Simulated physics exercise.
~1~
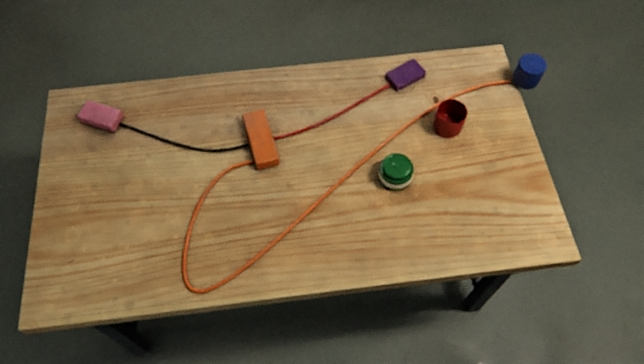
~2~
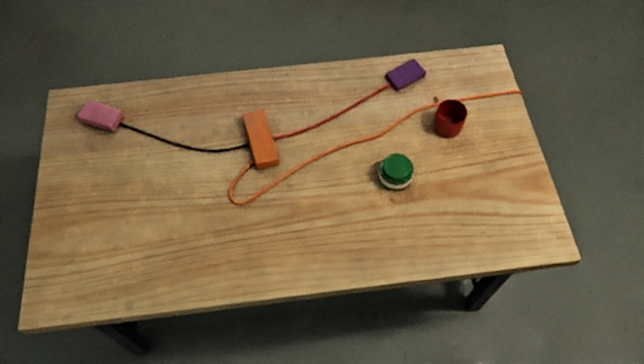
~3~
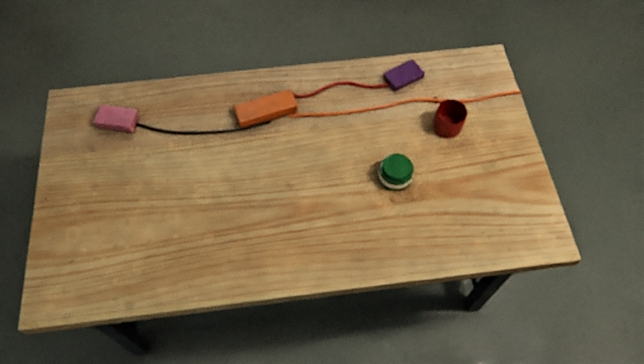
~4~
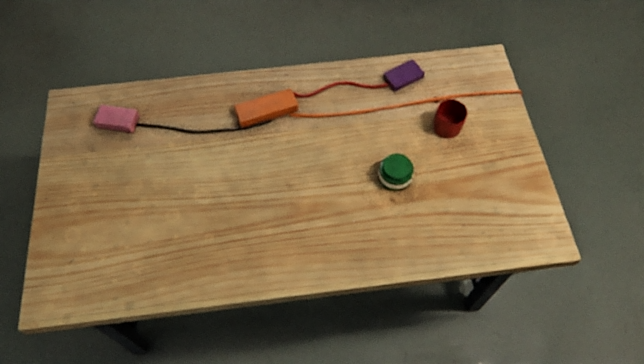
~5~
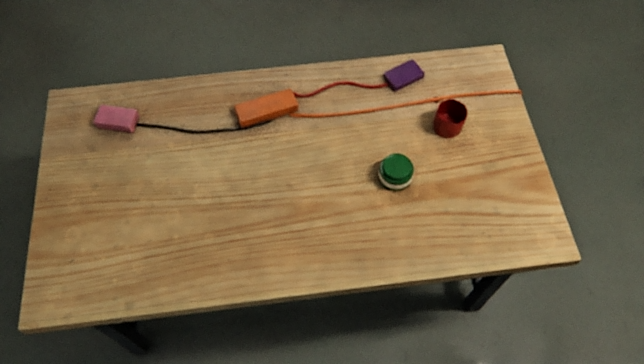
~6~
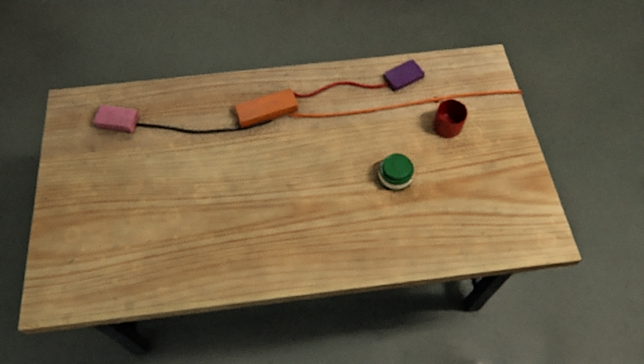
At the start, a pink block, an orange strip and a purple block lie linked by black and red cables on a wooden table, while a long orange cable loops from the strip to a blue cylinder at the right edge. The blue cylinder drops out of sight over that edge, and the orange loop shrinks as the cable runs rightward. Then the strip swings round and shifts upward, drawing the pink block slightly right. At the end, the orange cable stretches nearly straight over the edge, while the purple block, red cup and green jar remain in place.
